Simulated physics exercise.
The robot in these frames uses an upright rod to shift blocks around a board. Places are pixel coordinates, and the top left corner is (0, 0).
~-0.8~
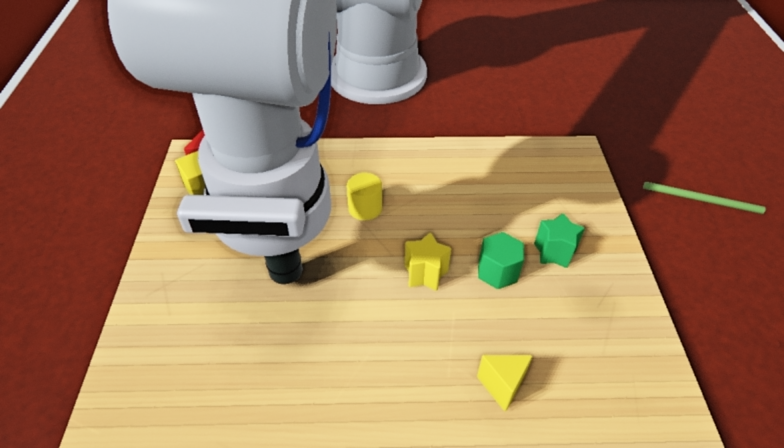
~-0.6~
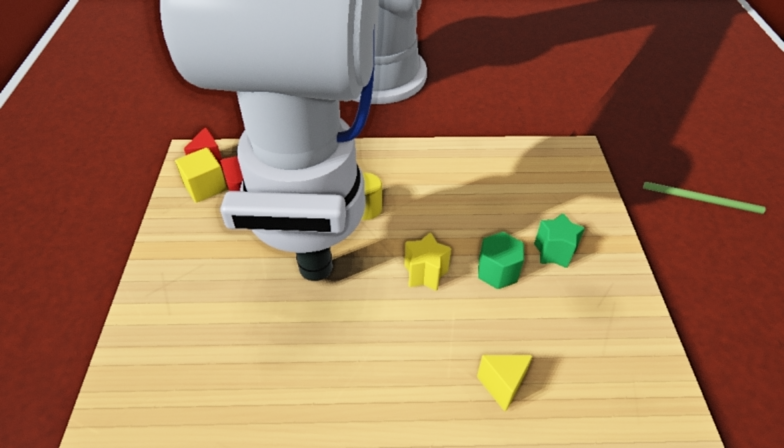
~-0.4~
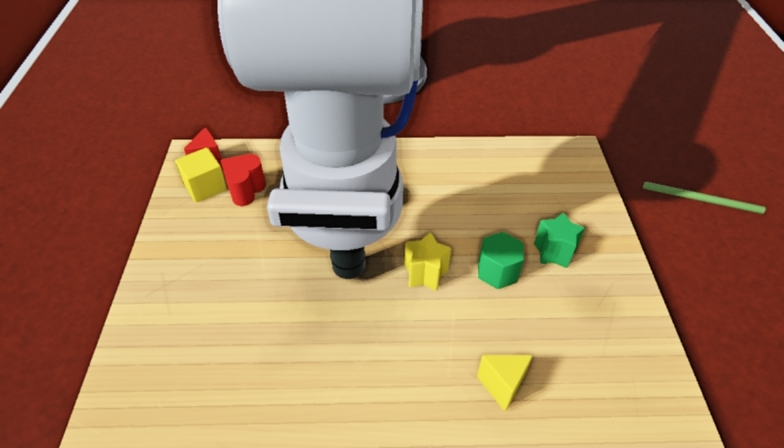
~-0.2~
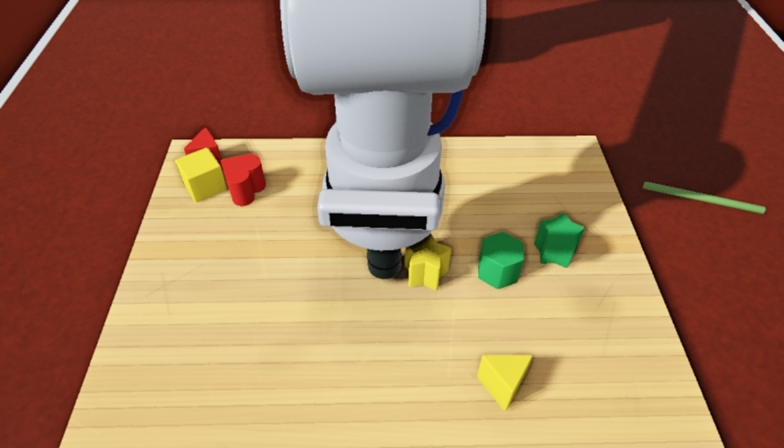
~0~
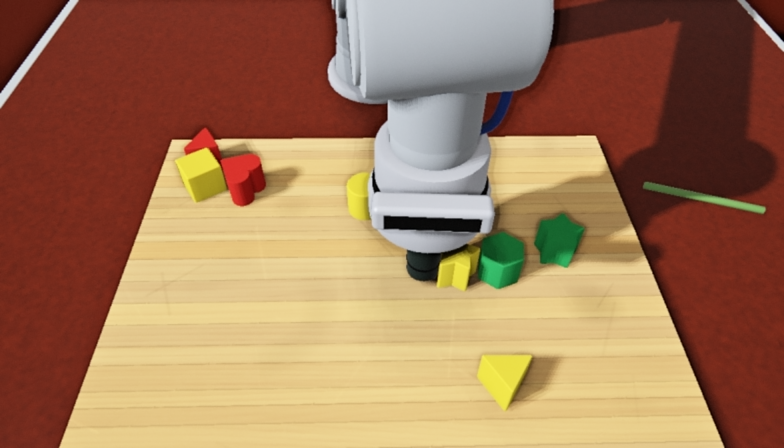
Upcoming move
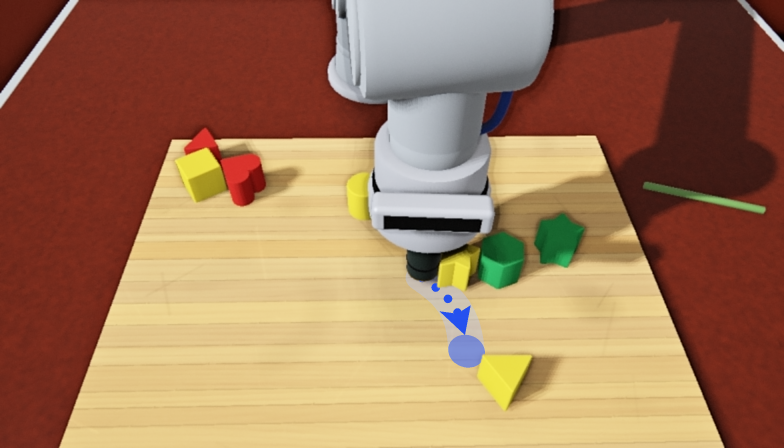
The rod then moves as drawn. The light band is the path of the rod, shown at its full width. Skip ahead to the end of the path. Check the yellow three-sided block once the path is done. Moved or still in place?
By the last moment of the path, the yellow three-sided block has stayed put.
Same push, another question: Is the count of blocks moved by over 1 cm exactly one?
It seems so.
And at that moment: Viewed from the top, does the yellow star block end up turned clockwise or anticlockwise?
In a top view, it turns counterclockwise.
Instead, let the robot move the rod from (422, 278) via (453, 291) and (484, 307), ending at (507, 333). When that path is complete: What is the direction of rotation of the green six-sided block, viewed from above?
Rotation: Clockwise.
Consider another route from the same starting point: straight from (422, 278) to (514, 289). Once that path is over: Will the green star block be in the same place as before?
My answer is no.
Path on the board, from (422, 278) via (446, 296) and (461, 321), ending at (467, 351).
The first path, step by step. Halfway along, rod at (457, 300); yellow star block at (471, 253), turned 40° anticlockwise; green six-sided block at (508, 247).
At the end, rod at (468, 343); yellow star block at (471, 253), turned 40° anticlockwise; green six-sided block at (508, 247); yellow three-sided block in place.
